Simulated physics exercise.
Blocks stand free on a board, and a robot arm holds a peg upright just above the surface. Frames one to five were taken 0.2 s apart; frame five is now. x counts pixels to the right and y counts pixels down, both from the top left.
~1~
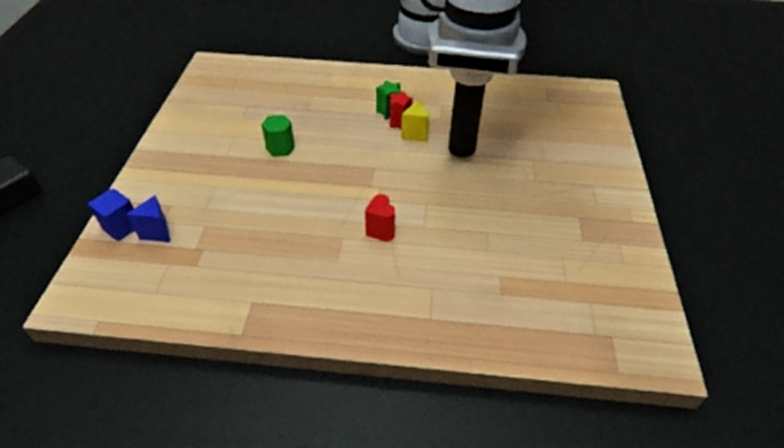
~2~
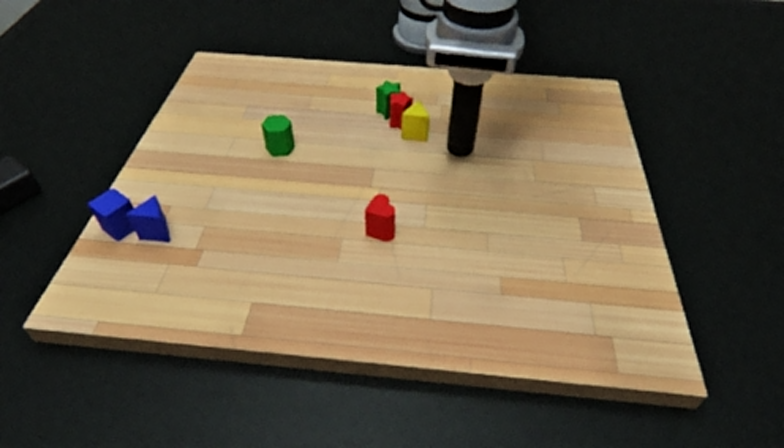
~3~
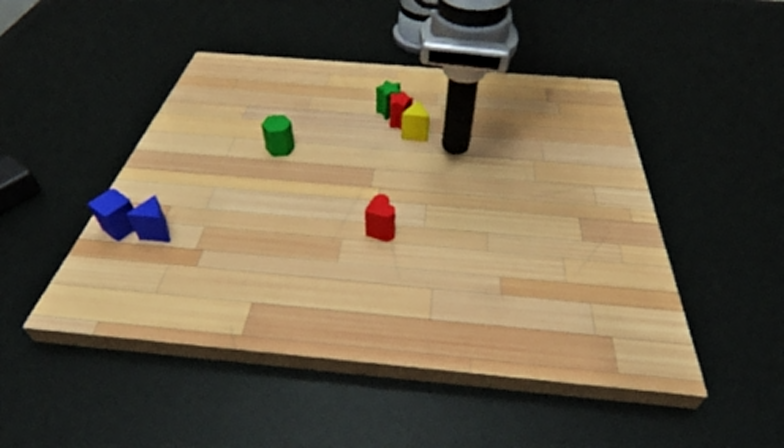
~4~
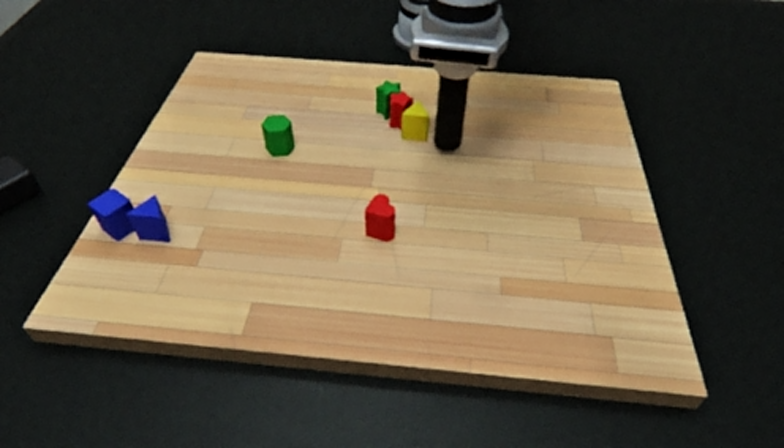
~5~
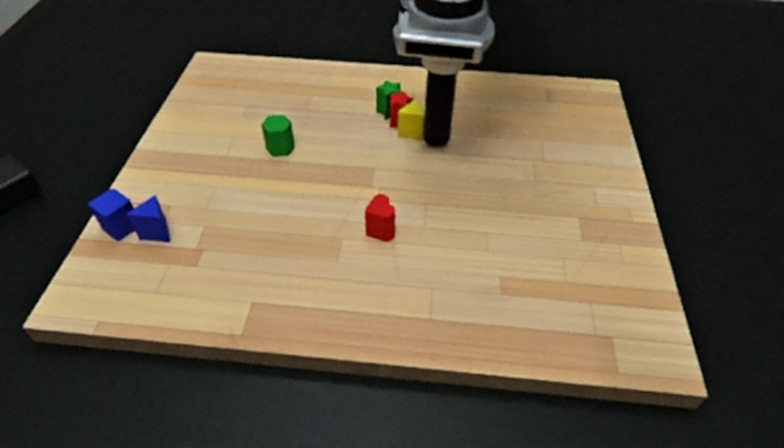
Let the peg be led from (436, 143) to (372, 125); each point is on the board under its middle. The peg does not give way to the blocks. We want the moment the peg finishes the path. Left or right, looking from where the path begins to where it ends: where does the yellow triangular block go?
That block drifts left.
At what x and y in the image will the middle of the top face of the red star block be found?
The middle of its upper face will lie at (372, 86).
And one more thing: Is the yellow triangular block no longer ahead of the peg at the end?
No - that is not the case.
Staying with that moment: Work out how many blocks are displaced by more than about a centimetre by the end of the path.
A group of three or more is moved.
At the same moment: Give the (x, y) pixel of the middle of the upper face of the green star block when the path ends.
For the centre of its top, I'd go with (386, 78).
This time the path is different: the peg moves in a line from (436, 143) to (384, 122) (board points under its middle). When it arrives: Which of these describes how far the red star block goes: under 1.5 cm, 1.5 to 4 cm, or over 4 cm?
Shift: Over 4 cm.
What follows on the original path. Halfway along, peg (403, 129); green star block (388, 84); red star block (391, 95), turned 60° clockwise; yellow triangular block (381, 107), turned 40° clockwise.
At the end, peg (371, 120); green star block (386, 78), turned 40° clockwise; red star block (372, 86), turned 120° clockwise; yellow triangular block (350, 104).
